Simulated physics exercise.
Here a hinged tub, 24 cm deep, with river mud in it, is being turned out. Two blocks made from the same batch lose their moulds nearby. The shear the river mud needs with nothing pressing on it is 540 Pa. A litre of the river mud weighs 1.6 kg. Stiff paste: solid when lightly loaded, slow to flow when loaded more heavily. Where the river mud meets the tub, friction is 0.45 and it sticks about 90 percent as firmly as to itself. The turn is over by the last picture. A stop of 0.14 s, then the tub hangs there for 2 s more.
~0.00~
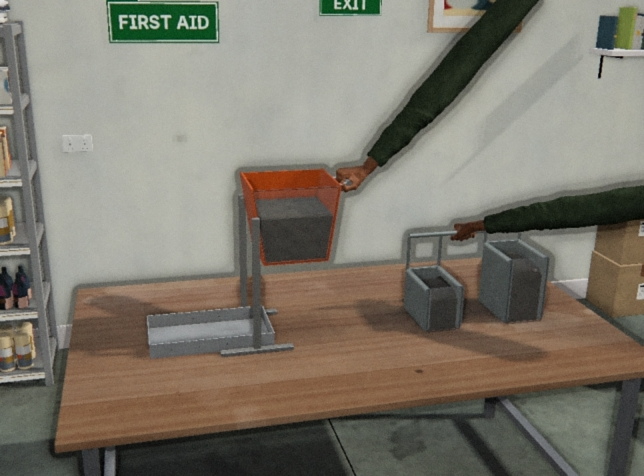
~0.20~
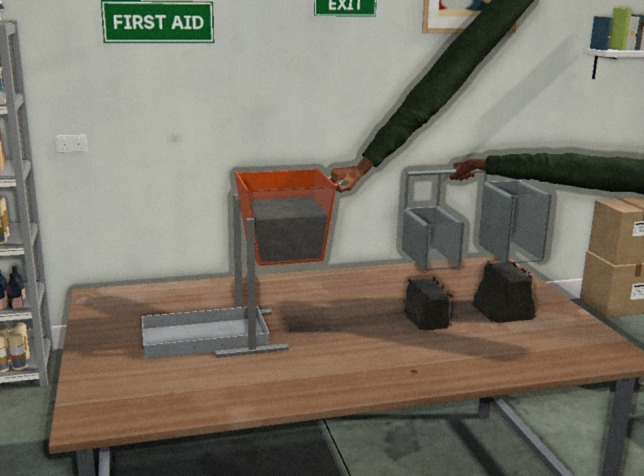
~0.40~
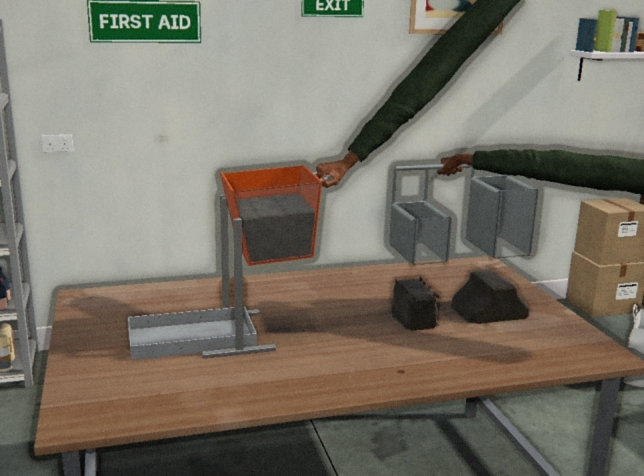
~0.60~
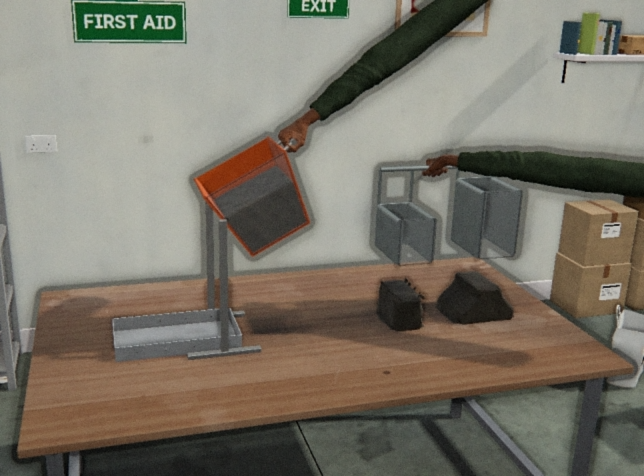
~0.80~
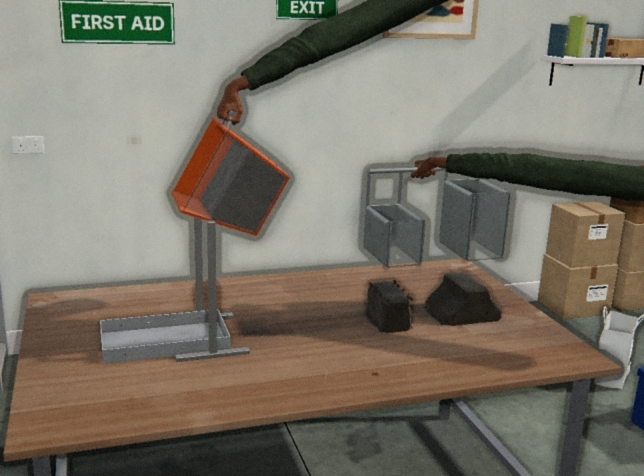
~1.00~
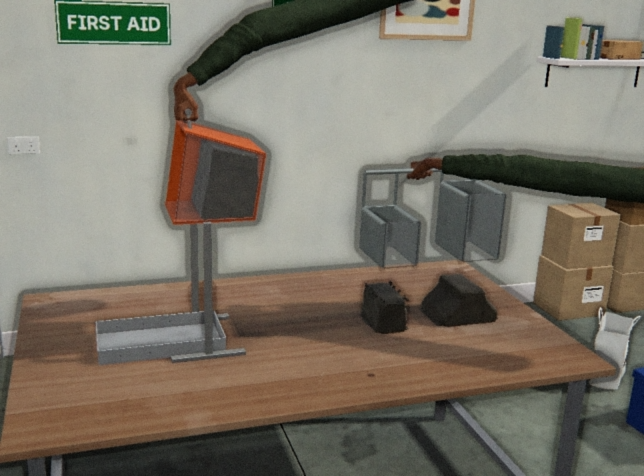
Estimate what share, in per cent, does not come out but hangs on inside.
Some 85 per cent hangs on inside.
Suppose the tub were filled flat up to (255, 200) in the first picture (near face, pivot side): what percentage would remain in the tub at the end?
50 %.
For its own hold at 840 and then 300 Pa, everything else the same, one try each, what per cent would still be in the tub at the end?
In turn about 100 %, 55 %.
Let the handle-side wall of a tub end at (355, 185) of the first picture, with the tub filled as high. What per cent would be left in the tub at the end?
The tub would end up holding some 60 % of it.
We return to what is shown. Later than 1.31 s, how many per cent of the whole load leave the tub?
Roughly 12 per cent of the load.
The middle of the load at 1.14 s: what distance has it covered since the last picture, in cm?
Something like 3 cm, I'd say.
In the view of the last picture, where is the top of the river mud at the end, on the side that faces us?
Close to pixel (222, 179).
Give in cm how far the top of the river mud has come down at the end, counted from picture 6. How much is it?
About 9 cm.
After 1.14 s, the tub is at 81 degrees and holds 100 %.
After 1.31 s, the tub is at 81 degrees and holds 96 %.
After 1.48 s, the tub is at 81 degrees and holds 90 %.
After 1.65 s, the tub is at 81 degrees and holds 86 %.
After 3.00 s, the tub is at 81 degrees and holds 85 %.
